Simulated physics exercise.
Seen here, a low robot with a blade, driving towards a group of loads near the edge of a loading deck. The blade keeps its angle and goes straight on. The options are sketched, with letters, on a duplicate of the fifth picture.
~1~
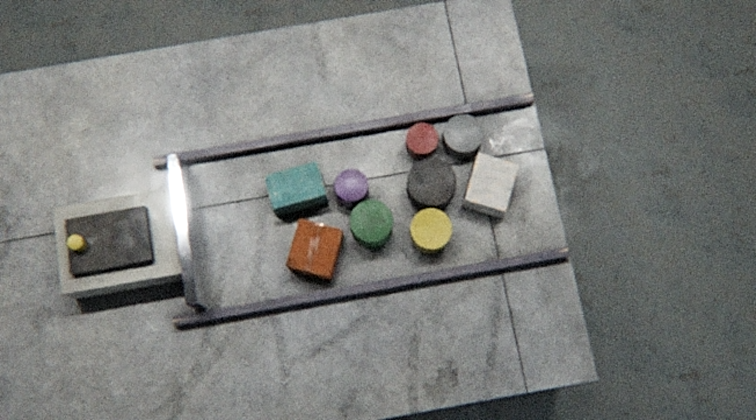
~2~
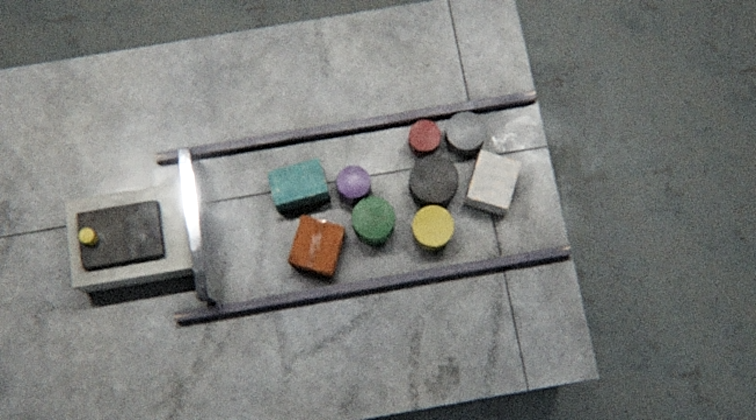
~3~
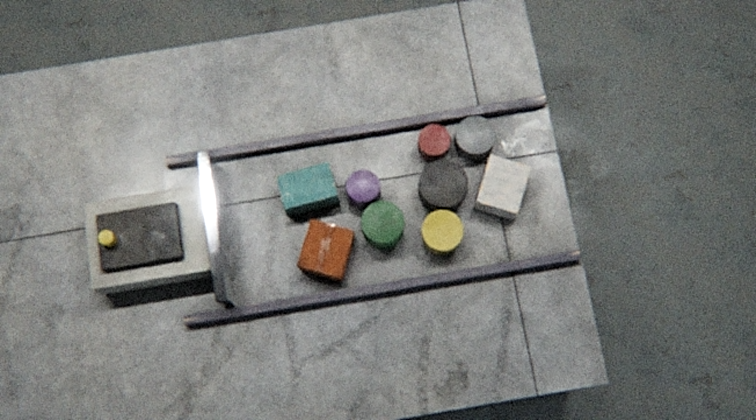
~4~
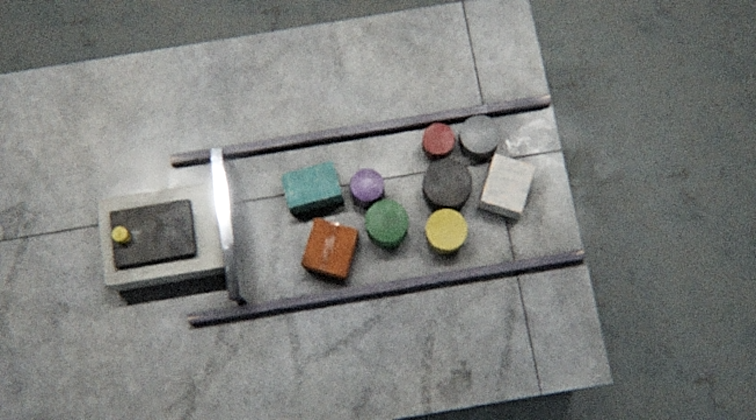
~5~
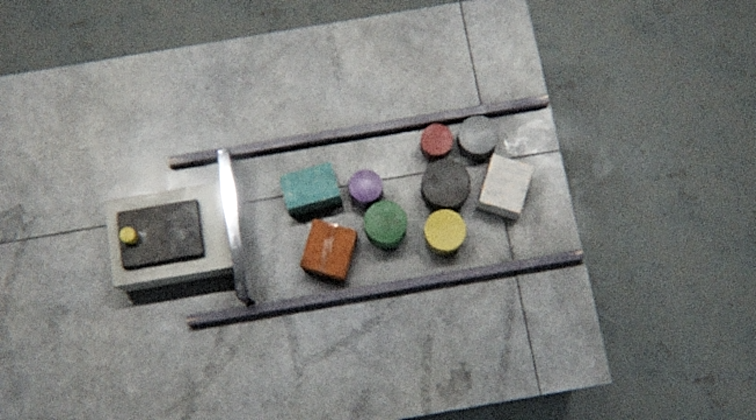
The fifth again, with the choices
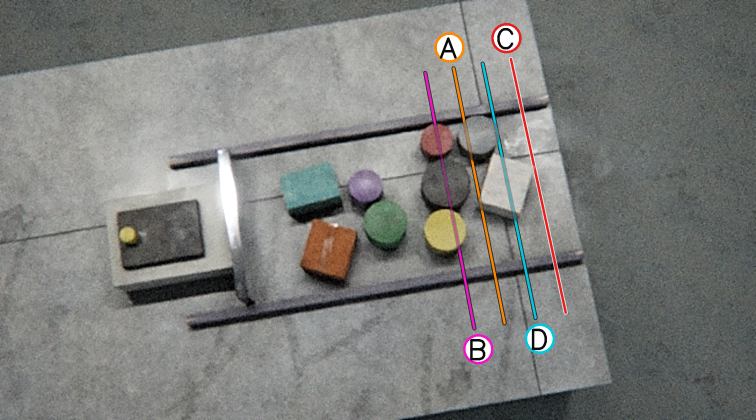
Low robot with a blade creeping right between two dark rails towards a still group of coloured loads on a grey deck.
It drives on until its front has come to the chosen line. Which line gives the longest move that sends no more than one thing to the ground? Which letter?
Stop at B.
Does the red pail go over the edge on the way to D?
No.
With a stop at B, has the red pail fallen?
By then, no.
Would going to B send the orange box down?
By then, no.
On the marked copy, A at (478, 191); B at (449, 196); C at (537, 182); D at (508, 186).
With B. Early on, robot (244, 219); orange box (345, 243); purple canister (385, 186).
Further on, robot (322, 206); white crate (537, 197); grey canister (488, 133).
At the end, robot (381, 196); white crate (577, 213); black canister (554, 173); none fallen.
As for the rest, A drops two; C drops six; D drops five.
